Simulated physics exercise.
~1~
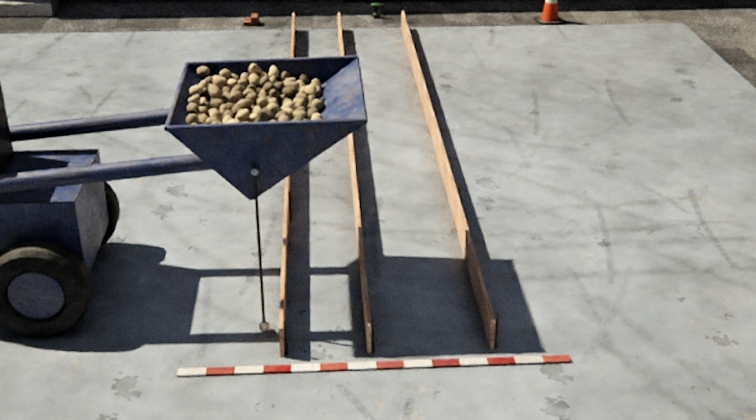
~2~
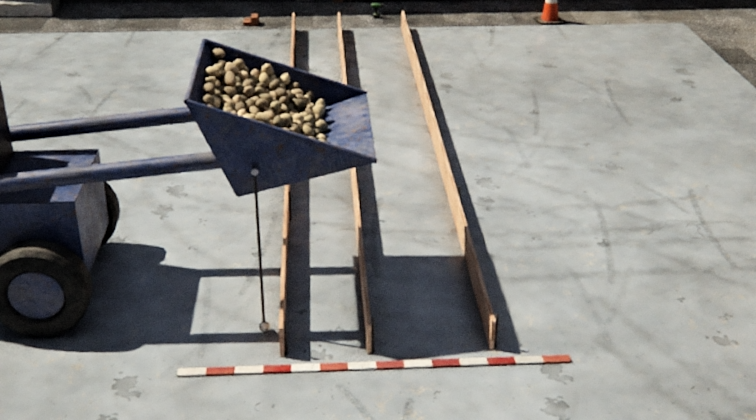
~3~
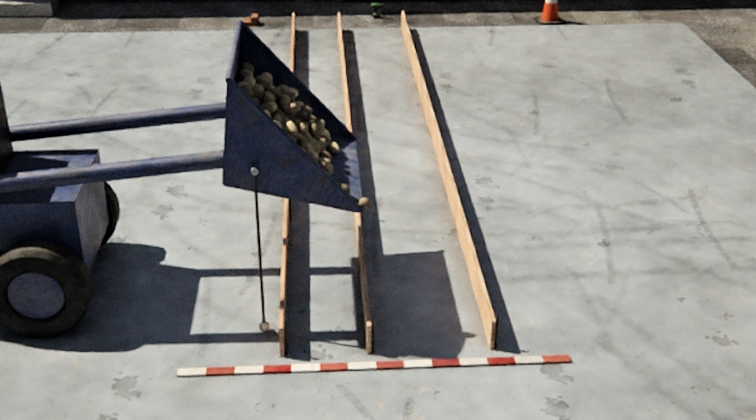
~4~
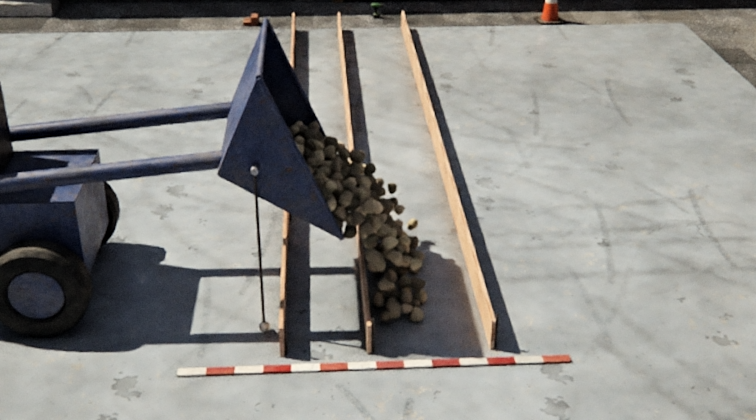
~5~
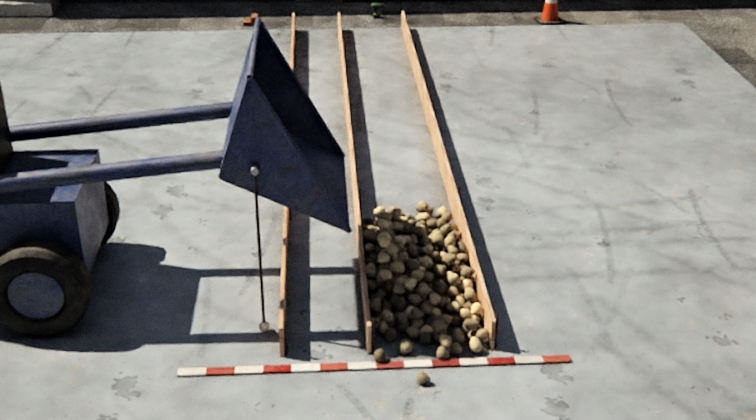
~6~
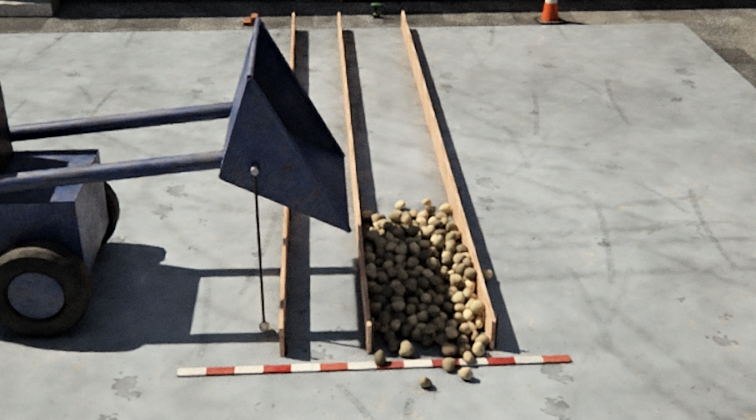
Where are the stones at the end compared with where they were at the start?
At the start the stones sit up in the loader's blue bucket. By the end they lie lower and further right, heaped on the ground between the middle and right-hand planks, with a few strays outside.
